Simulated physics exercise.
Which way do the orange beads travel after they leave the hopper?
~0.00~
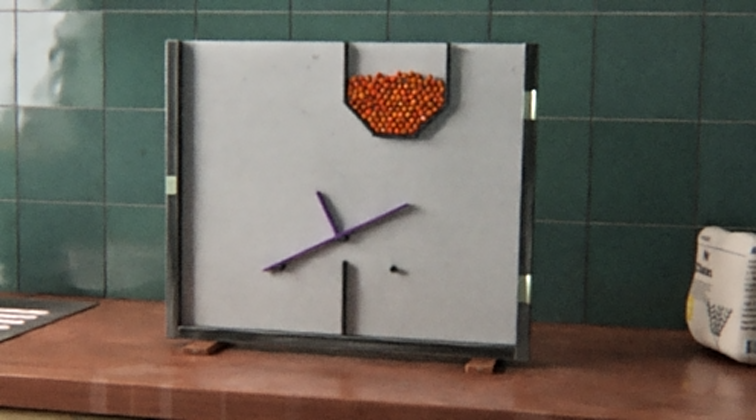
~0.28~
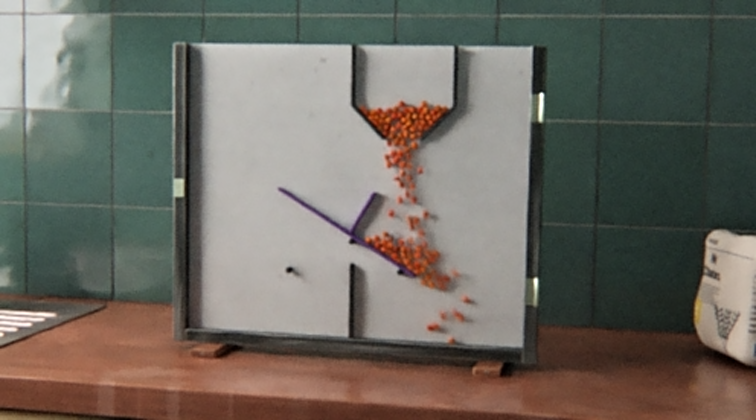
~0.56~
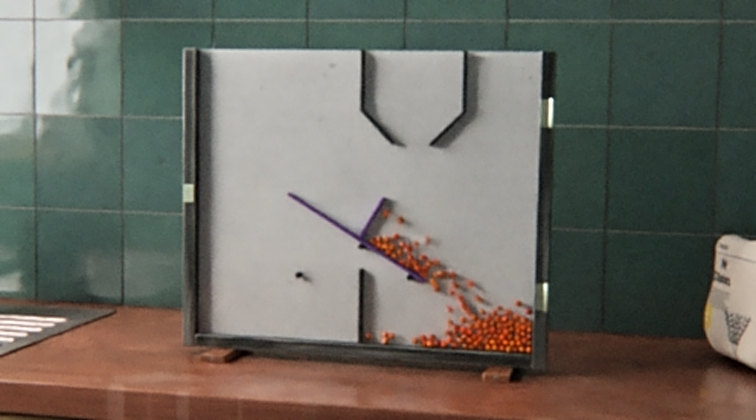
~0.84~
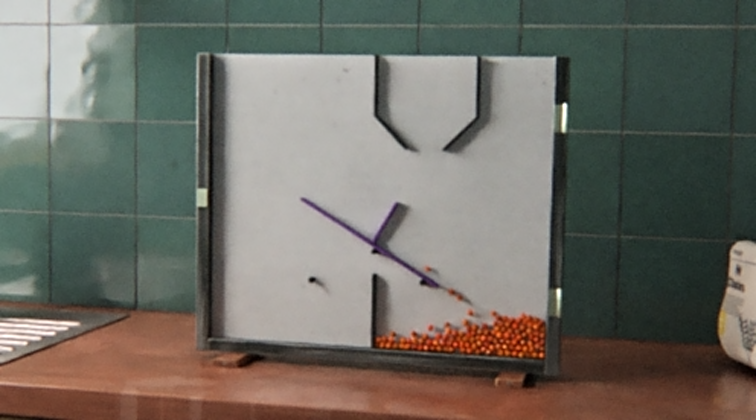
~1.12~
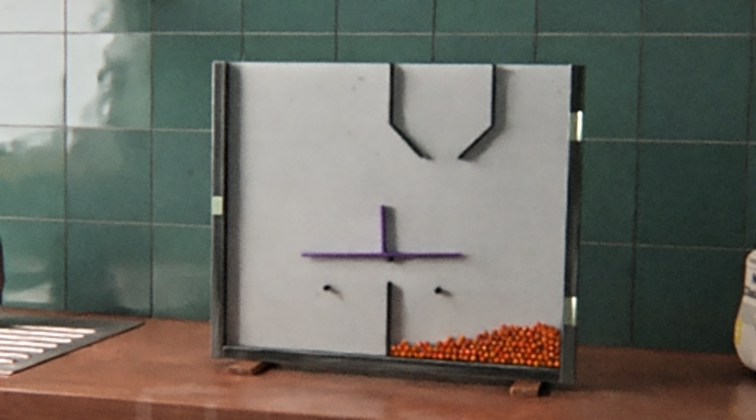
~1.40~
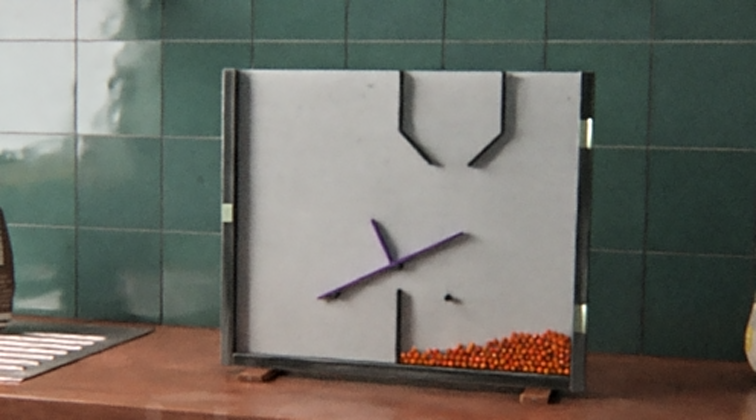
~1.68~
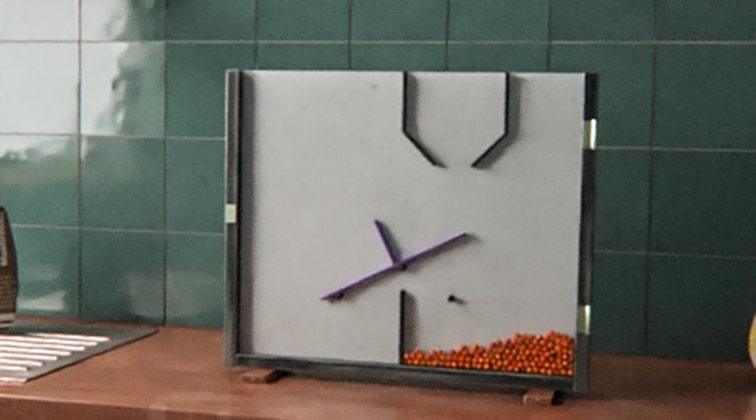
The orange beads move down, dropping onto the purple tray and then into the bin below.
In a thin upright case, orange beads fall, tip the purple tray and settle in the right bin.
